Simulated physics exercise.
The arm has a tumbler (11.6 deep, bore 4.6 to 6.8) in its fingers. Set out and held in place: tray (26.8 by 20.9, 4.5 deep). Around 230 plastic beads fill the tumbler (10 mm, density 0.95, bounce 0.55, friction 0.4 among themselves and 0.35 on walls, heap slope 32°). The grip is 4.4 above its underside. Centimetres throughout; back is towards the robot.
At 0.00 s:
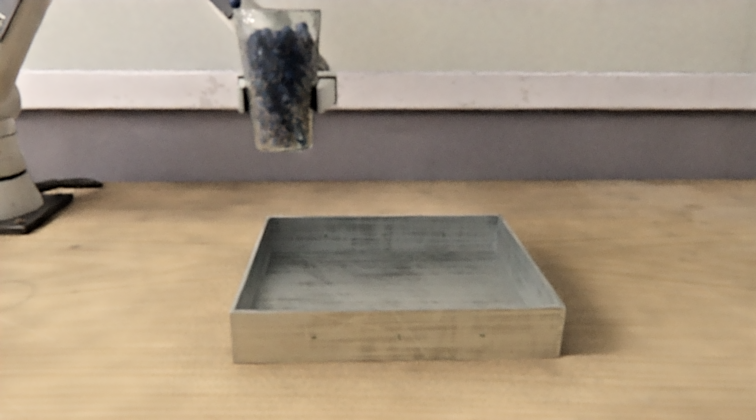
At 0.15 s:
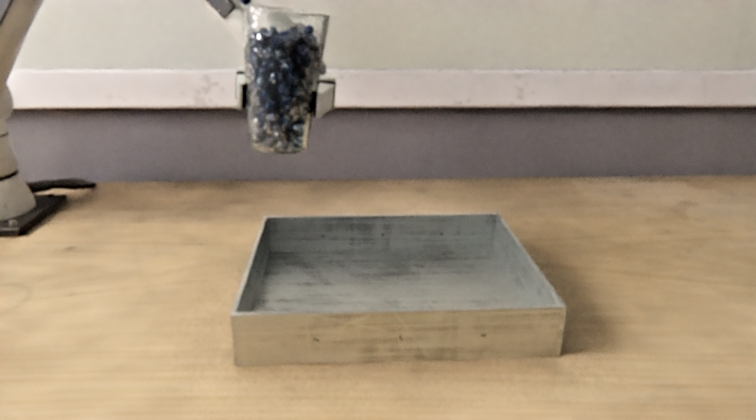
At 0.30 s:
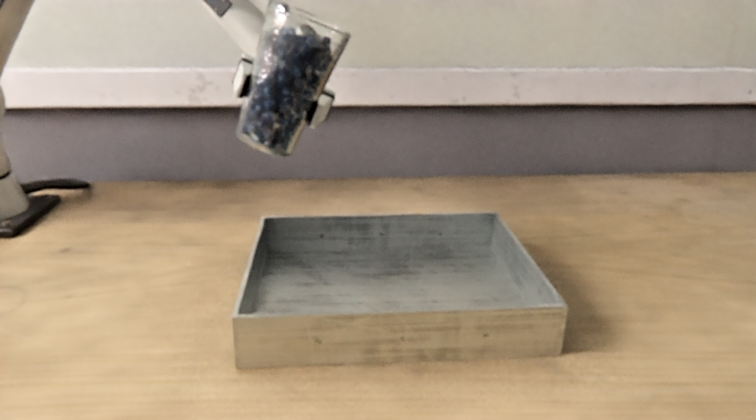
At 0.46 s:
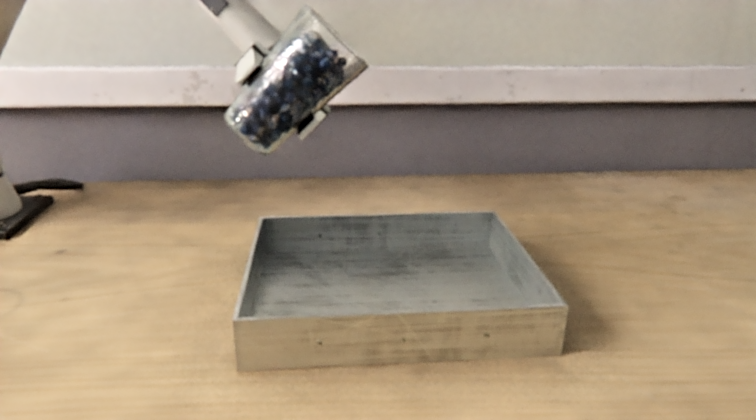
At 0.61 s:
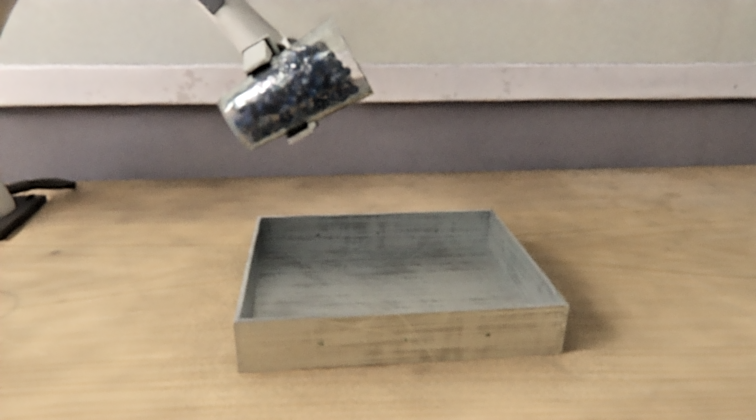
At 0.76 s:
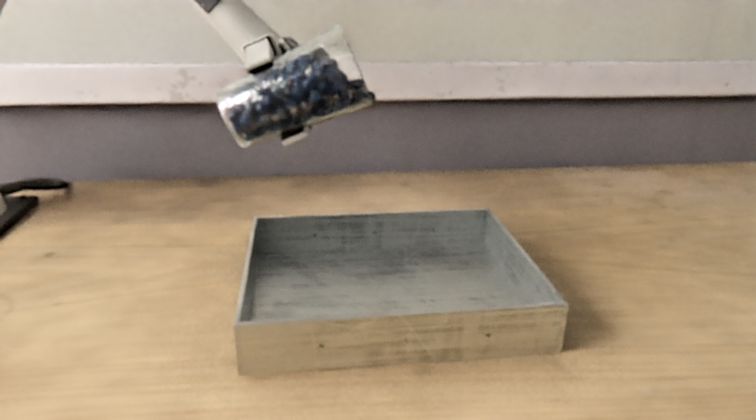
The video shows a robot arm gripping a clear tumbler of dark blue and clear beads above a shallow gray tray on a wooden table, then tilting it steadily to the right until it leans well over, its beads shifting toward the rim.
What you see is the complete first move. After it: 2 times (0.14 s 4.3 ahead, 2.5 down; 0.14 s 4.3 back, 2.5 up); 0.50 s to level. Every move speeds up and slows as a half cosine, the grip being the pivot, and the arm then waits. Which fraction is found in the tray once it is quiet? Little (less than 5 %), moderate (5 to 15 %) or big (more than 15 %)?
In the tray the share is big, more than 15 %.
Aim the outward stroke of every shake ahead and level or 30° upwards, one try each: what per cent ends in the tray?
Some 40 and 50 per cent.
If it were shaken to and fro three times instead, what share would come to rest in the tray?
It would be near 25 per cent.
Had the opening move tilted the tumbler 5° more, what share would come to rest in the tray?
It would be near 30 per cent.
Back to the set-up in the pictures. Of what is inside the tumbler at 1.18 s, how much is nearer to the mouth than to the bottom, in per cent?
About 50 per cent.
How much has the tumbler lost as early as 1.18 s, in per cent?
Near 10 per cent so far.
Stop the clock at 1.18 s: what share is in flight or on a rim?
About 1 per cent.
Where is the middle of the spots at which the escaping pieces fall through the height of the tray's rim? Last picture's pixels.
Near (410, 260).
After 1.18 s, tilted 67° forward, highest piece 20 above the table; 209 in the tumbler, 23 in the tray, 2 in flight or on a rim.
After 1.61 s, tilted 26° forward, highest piece 25 above the table; 188 in the tumbler, 46 in the tray.
After 2.02 s, level, highest piece 27 above the table; 188 in the tumbler, 46 in the tray.
After 3.07 s, level, highest piece 27 above the table; 188 in the tumbler, 46 in the tray.
At rest, 188 in the tumbler, 46 in the tray. That is 20 % in the tray.
